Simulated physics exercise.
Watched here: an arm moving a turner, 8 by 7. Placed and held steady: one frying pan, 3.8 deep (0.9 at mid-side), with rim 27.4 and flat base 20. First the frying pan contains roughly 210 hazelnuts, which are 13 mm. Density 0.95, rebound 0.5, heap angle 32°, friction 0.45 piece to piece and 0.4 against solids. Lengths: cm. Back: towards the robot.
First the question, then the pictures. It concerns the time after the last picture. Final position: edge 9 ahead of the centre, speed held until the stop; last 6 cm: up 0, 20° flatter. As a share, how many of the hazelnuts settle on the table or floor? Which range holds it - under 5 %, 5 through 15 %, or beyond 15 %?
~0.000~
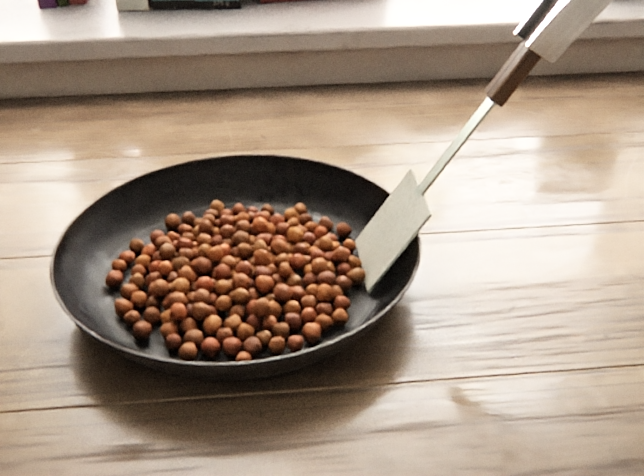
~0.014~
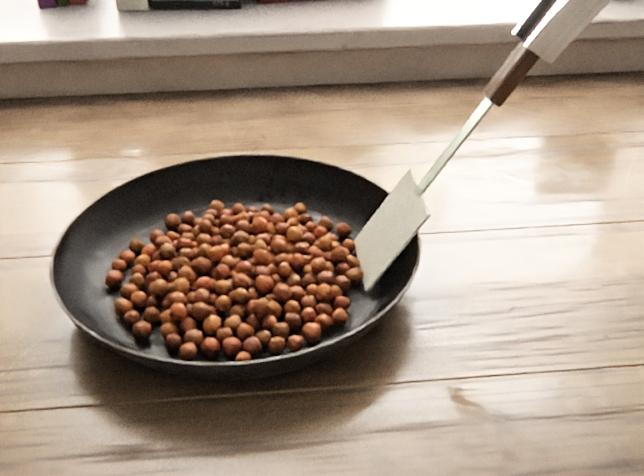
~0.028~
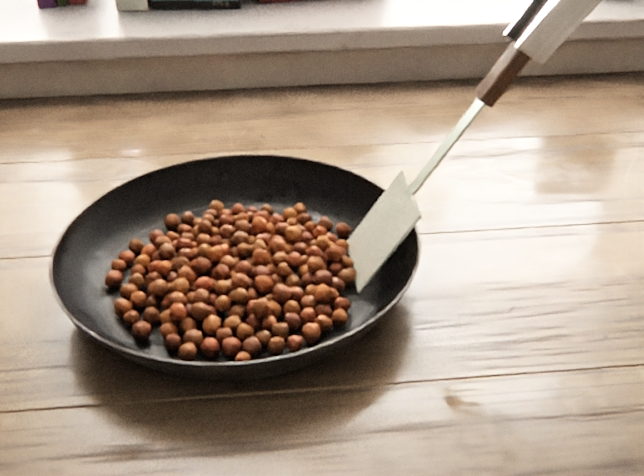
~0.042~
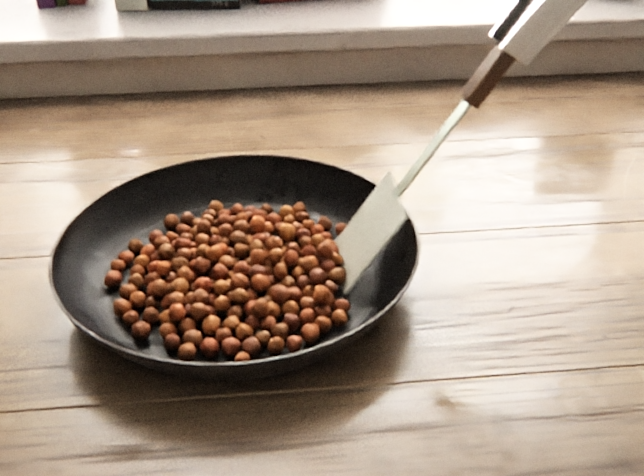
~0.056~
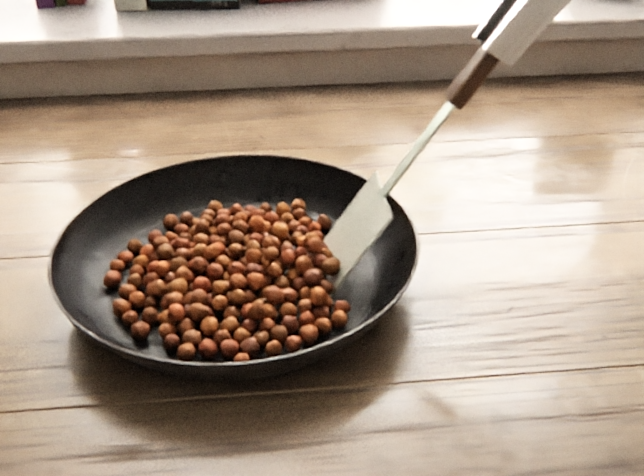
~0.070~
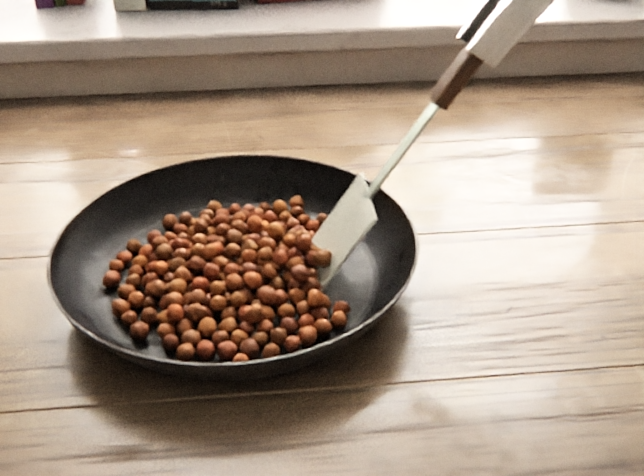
The range under 5 % holds it.
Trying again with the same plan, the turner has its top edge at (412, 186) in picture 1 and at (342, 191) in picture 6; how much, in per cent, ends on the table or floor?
Around 5 per cent finishes on the table or floor.
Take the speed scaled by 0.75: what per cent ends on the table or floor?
Estimate: Close to 0 %.
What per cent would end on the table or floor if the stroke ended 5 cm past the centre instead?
My guess would be around 0 per cent.
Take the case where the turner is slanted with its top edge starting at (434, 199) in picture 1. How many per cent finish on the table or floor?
0 percent or thereabouts.
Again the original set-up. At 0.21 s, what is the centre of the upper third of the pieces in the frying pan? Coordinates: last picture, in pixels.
I'd put it close to (164, 261).
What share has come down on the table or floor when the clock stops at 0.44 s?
0 per cent.
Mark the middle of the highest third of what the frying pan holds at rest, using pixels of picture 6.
Roughly at (106, 266).
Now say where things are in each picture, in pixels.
In the first frame, turner top edge at (421, 190), sloping 57°; upper third of the load around (241, 262), from x 115 to 355, top at y 210; 209 in the frying pan.
In the second frame, turner top edge at (419, 191), sloping 57°; upper third of the load around (241, 262), from x 115 to 355, top at y 210.
In the third frame, turner top edge at (412, 191), sloping 57°; upper third of the load around (241, 263), from x 115 to 345, top at y 210.
In the fourth frame, turner top edge at (398, 192), sloping 57°; upper third of the load around (241, 255), from x 115 to 345, top at y 210.
In the fifth frame, turner top edge at (383, 193), sloping 57°; upper third of the load around (240, 255), from x 110 to 340, top at y 205.
In the sixth frame, turner top edge at (369, 194), sloping 57°; upper third of the load around (238, 256), from x 110 to 340, top at y 205; 209 in the frying pan.
By 0.14 s, sloping 57°, highest piece 5 above the table; 209 in the frying pan.
By 0.21 s, sloping 51°, highest piece 5 above the table; 209 in the frying pan.
By 0.44 s, sloping 37°, highest piece 5 above the table; 207 in the frying pan, 2 on the table or floor.
By 1.49 s, sloping 37°, highest piece 5 above the table; 207 in the frying pan, 2 on the table or floor.
Final count, 207 in the frying pan, 2 on the table or floor. That is 1 % on the table or floor.
